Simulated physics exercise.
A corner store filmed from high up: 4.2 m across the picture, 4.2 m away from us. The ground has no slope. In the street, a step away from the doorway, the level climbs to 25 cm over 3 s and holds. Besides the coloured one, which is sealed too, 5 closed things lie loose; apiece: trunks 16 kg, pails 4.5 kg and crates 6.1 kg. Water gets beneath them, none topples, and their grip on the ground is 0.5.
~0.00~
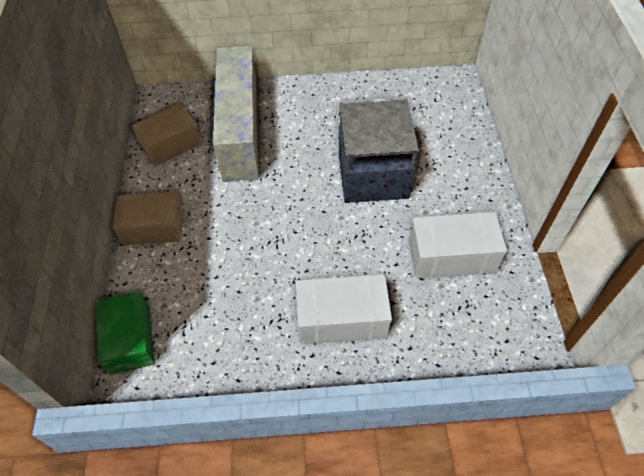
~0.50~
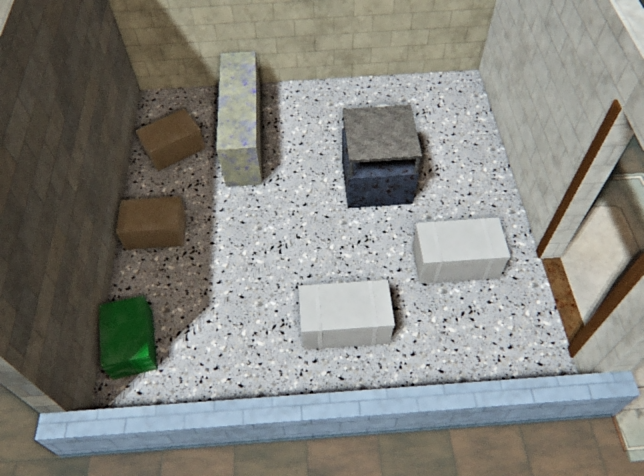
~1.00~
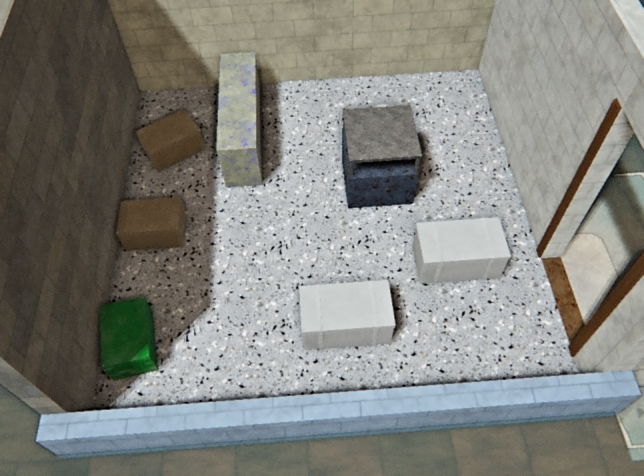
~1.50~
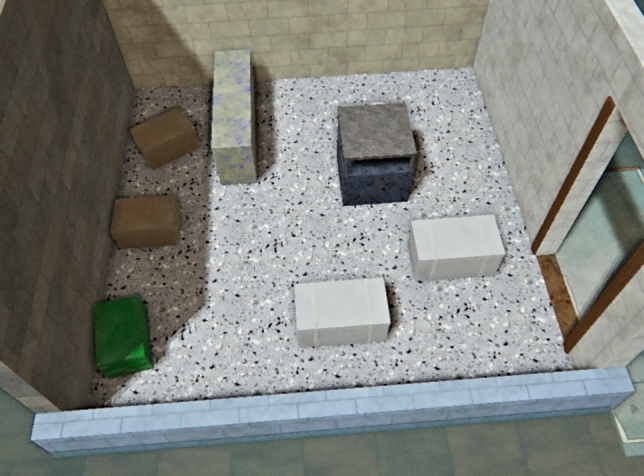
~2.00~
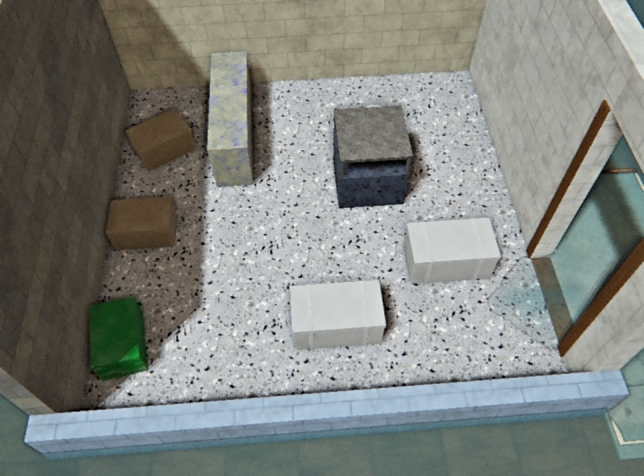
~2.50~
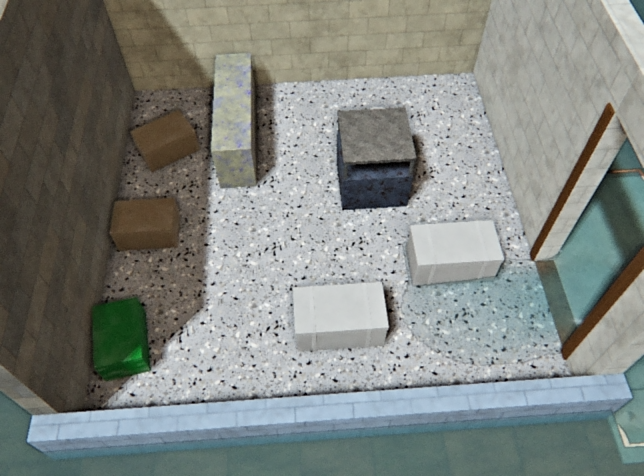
At first, the floor of a small walled room is dry, with a green crate, two brown boxes and two white ones sitting around taller blocks. Water spreads over the ground outside, then slips in through the doorway on the right and reaches near the white boxes, while nothing inside shifts.
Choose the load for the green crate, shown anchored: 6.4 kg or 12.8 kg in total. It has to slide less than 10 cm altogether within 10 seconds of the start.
Verdict: Neither load is enough.
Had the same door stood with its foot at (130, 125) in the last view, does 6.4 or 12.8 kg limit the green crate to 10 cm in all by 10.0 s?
In that case neither weight holds it.
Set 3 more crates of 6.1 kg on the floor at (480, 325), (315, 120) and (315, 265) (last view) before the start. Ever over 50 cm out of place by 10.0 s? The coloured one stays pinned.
In turn: Past it, less, past it.
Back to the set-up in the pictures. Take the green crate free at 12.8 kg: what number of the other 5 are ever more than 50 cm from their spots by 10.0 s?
That makes 4.
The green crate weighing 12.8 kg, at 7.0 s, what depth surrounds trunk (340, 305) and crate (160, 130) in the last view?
About 10 and 4 cm.
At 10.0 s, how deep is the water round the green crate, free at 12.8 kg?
About 17 cm.
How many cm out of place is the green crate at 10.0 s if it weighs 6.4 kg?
Roughly 250 cm.
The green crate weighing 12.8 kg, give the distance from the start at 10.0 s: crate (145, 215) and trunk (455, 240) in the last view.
In turn: 150 cm, 200 cm.
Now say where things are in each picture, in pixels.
In the first frame, the green crate at (120, 325) rests on the ground; water covers 0.0 m2; 0 of 6 have shifted.
In the second frame, the green crate at (123, 330), on the bottom; water covers 0.0 m2; 0 of 6 have shifted.
In the third frame, the green crate at (124, 331), on the bottom; 0.0 m2 under water; 0 of 6 have shifted.
In the fourth frame, the green crate at (119, 329), on the bottom; 0.0 m2 under water; 0 of 6 have shifted.
In the fifth frame, the green crate at (113, 331), on the bottom; water covers 0.3 m2; 0 of 6 have shifted.
In the sixth frame, the green crate at (116, 331) rests on the ground; water covers 1.1 m2; 0 of 6 have shifted.
After 3.5 s the green crate would be 0 cm from its start with 6.4 kg and 0 cm from its start with 12.8 kg; 0 cm of water round it then.
After 4.5 s the green crate would be 0 cm from its start with 6.4 kg and 0 cm from its start with 12.8 kg; 1 cm of water round it then.
After 7.0 s the green crate would be 54 cm from its start with 6.4 kg and 56 cm from its start with 12.8 kg; 12 cm of water round it then.
After 10.0 s the green crate would be 233 cm from its start with 6.4 kg and 228 cm from its start with 12.8 kg; 17 cm of water round it then.
